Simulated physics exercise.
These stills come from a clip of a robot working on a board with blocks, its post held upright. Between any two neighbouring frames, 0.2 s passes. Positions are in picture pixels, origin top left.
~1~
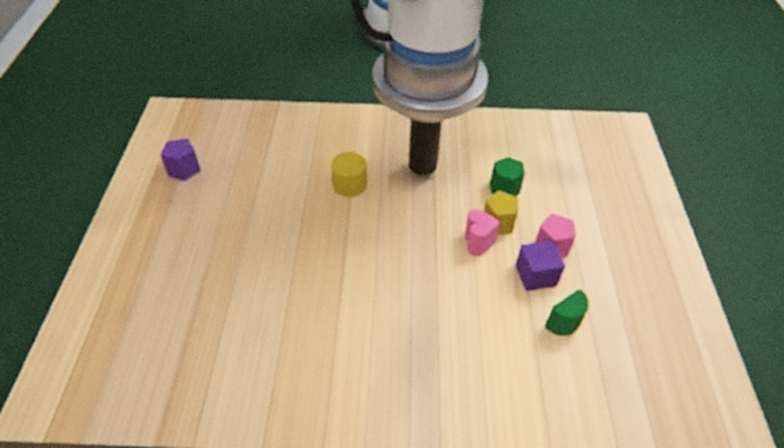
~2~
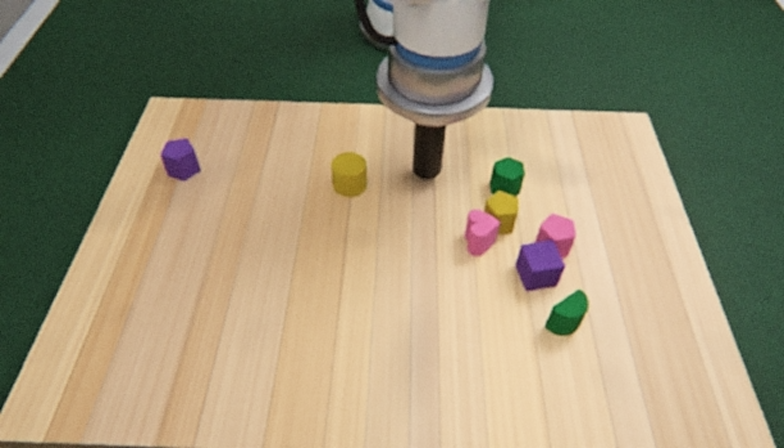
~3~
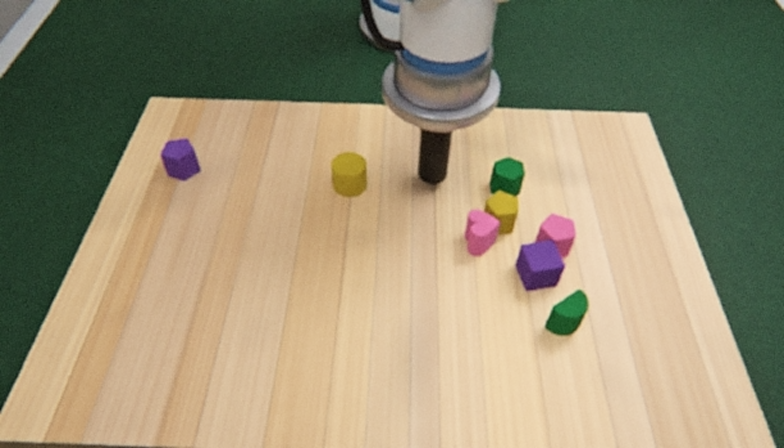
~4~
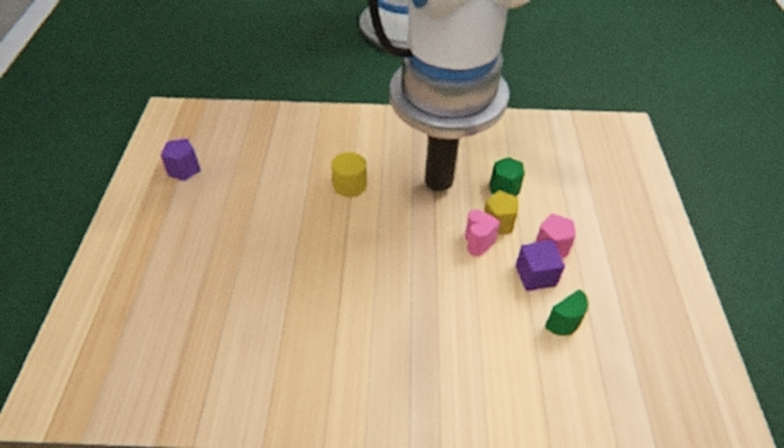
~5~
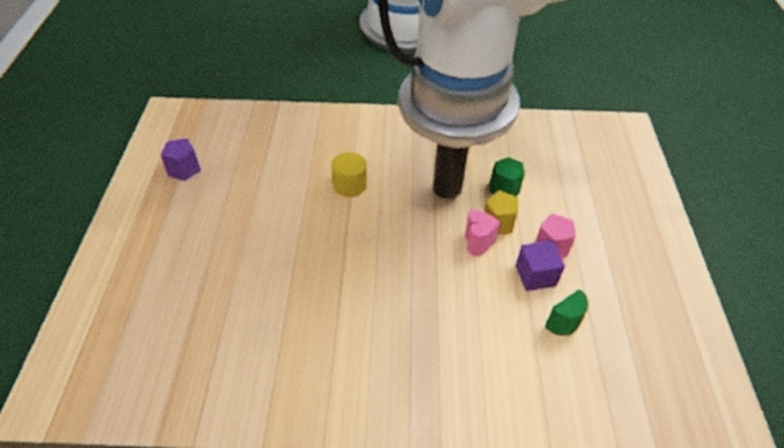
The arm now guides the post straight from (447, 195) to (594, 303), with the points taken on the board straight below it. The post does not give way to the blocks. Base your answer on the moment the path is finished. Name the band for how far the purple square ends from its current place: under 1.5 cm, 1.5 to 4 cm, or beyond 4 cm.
Answer: More than 4 cm.
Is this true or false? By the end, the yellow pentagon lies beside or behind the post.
The claim holds.
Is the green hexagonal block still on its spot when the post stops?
Answer: Yes.
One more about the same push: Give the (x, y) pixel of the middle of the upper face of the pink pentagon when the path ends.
It sits at (604, 232).
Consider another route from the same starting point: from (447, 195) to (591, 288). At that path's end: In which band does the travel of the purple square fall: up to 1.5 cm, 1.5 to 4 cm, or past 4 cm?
Between 1.5 and 4 cm.
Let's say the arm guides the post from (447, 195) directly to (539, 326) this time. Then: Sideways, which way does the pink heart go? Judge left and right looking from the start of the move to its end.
Out to the right.
What follows on the original path. One third of the way, post at (493, 221); pink heart at (483, 227); yellow pentagon at (528, 211), turned 40° anticlockwise.
Two thirds of the way, post at (542, 257); pink heart at (483, 228); yellow pentagon at (569, 227), turned 75° anticlockwise; purple square at (559, 272), turned 15° clockwise; pink pentagon at (602, 232), turned 30° anticlockwise.
At the end, post at (597, 296); pink heart at (483, 228); yellow pentagon at (571, 228), turned 85° anticlockwise; green hexagonal block still; purple square at (589, 309), turned 50° clockwise; pink pentagon at (604, 232), turned 30° anticlockwise.
